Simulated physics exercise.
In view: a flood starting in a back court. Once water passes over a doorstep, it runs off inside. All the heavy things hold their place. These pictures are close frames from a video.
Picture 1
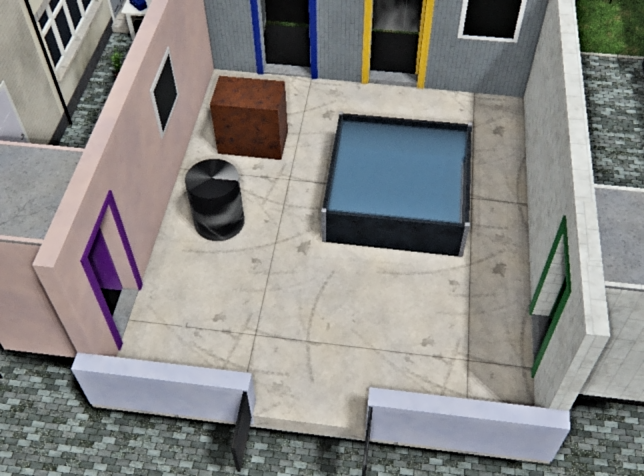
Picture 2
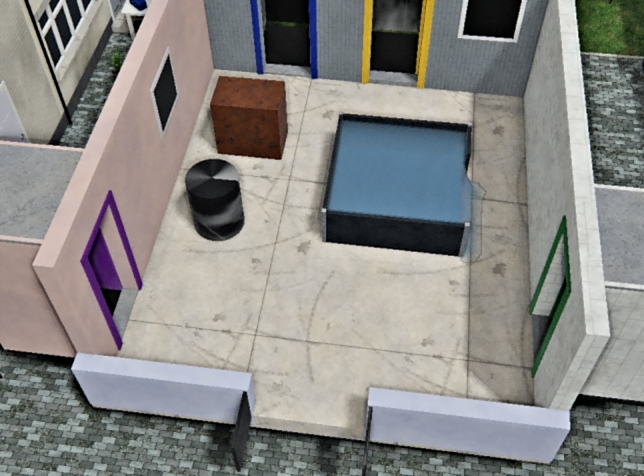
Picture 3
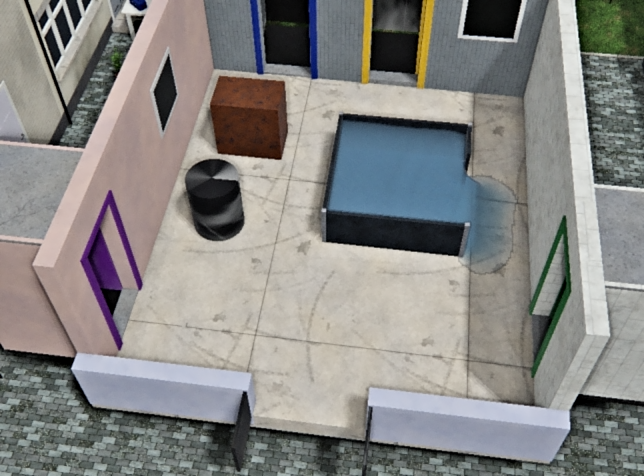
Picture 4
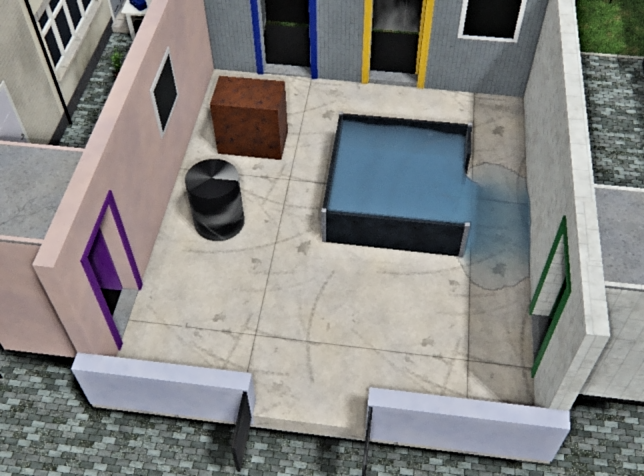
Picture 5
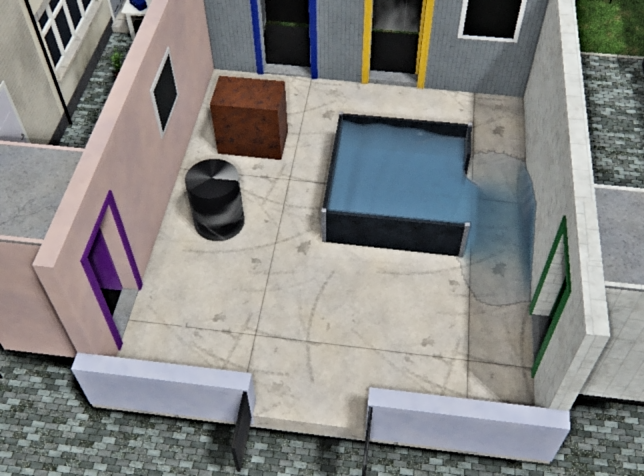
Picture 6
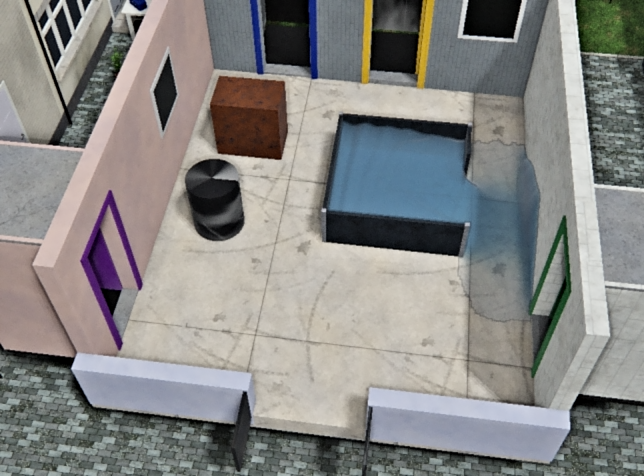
At the start, still blue water fills an open dark tank in a walled court, near a rusty brown box and a dark cylinder. Water then pours from the tank's right side onto the pale floor, spreads to the right-hand wall, and widens along it toward the green-framed doorway.
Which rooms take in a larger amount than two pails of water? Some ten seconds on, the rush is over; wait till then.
In order: The yellow door never tops two buckets, the blue door tops two buckets, the green door tops two buckets, the purple door tops two buckets.
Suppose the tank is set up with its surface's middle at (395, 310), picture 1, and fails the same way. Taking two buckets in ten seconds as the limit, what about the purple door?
The purple door falls short.
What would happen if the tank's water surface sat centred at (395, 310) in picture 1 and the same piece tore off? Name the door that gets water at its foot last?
Result: The door marked blue.
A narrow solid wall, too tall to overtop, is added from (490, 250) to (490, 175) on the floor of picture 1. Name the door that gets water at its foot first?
It's the green one.
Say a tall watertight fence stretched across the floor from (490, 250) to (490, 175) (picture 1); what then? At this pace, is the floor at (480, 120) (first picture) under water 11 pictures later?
Looks like that place is swamped.
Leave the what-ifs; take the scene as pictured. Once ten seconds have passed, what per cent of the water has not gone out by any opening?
I reckon around 86 in a hundred.
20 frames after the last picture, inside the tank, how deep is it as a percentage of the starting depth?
Estimate: Around 32 per cent.
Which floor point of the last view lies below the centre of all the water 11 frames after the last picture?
I'd point to (445, 220).
A moment on, water covers 15 % of the floor; the yellow door not reached, the blue door not reached, the green door wet at the sill, nothing in, the purple door not reached.
Next, water covers 30 % of the floor; the yellow door wet at the sill, nothing in, the blue door not reached, the green door under two buckets in, the purple door not reached.
Then, water covers 55 % of the floor; the yellow door wet at the sill, nothing in, the blue door wet at the sill, nothing in, the green door over two buckets in, the purple door not reached.
Later, water covers 95 % of the floor; the yellow door wet at the sill, nothing in, the blue door wet at the sill, nothing in, the green door over two buckets in, the purple door over two buckets in.
In the end, water covers 100 % of the floor; the yellow door under two buckets in, the blue door over two buckets in, the green door far over two buckets in, the purple door far over two buckets in.
